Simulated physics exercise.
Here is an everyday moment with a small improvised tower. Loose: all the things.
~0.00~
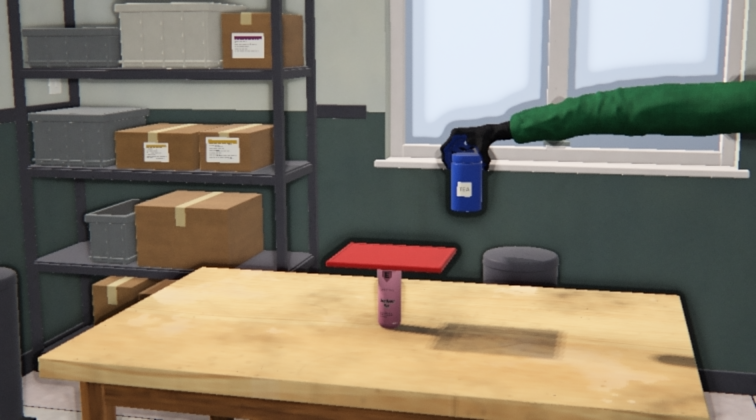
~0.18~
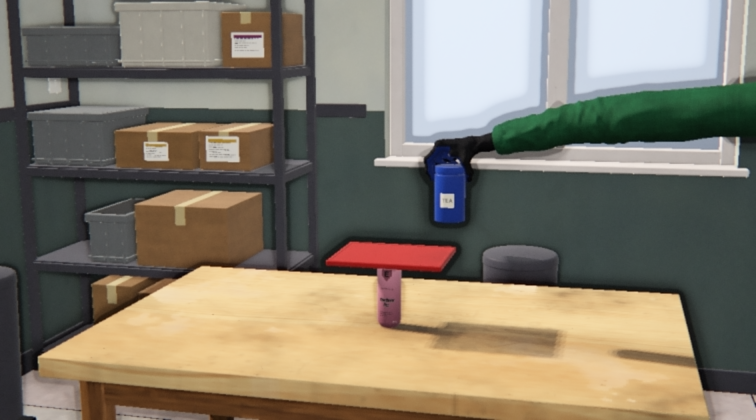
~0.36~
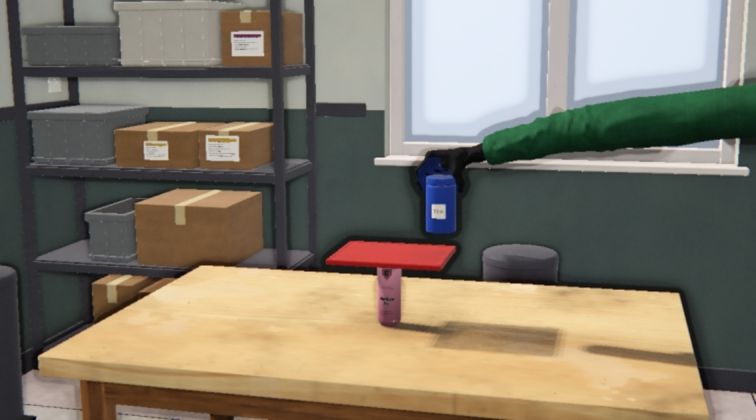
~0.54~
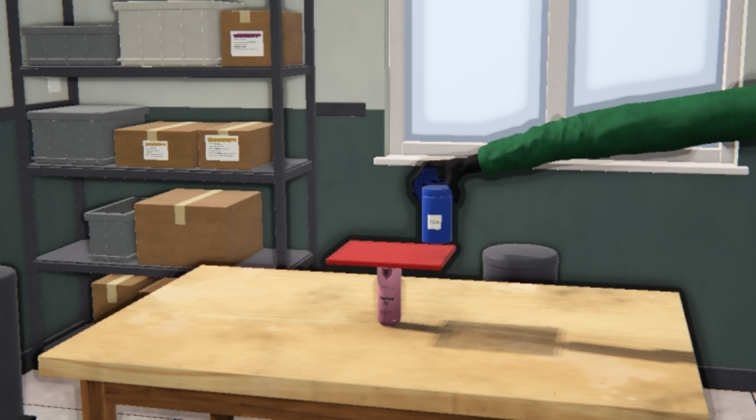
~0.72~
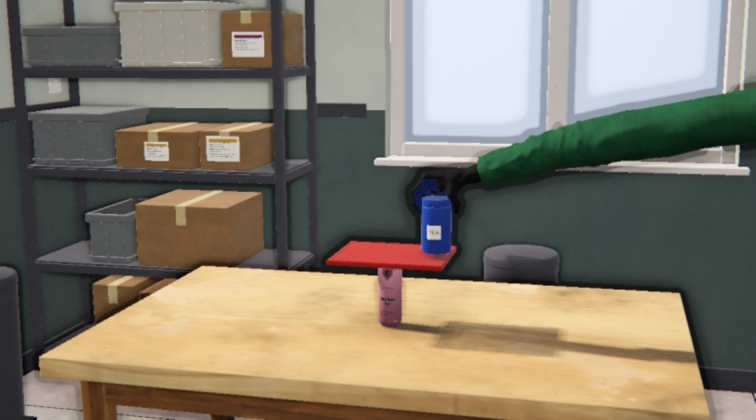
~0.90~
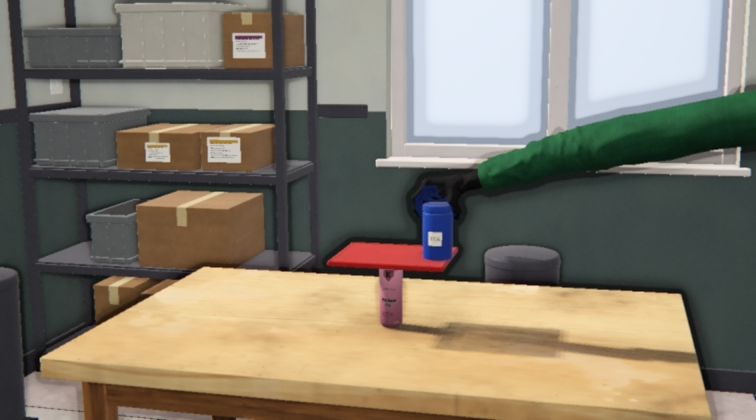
A blue jar, held by a black-gloved hand on a green-sleeved arm, came down and slightly left onto the right side of a red lid atop a pink bottle, the hand still holding it.
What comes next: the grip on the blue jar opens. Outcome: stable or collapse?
It does not stay steady.
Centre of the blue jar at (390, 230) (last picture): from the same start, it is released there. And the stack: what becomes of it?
Result: The stack stays stable.
By 1.20 s, blue jar now fallen; red lid tilted by 42°.
By 1.40 s, red lid now fallen.
By 1.80 s, things are still on the move.
When it is over (2.1 s), fallen, blue jar and red lid; pink can as before. The stack gives way.
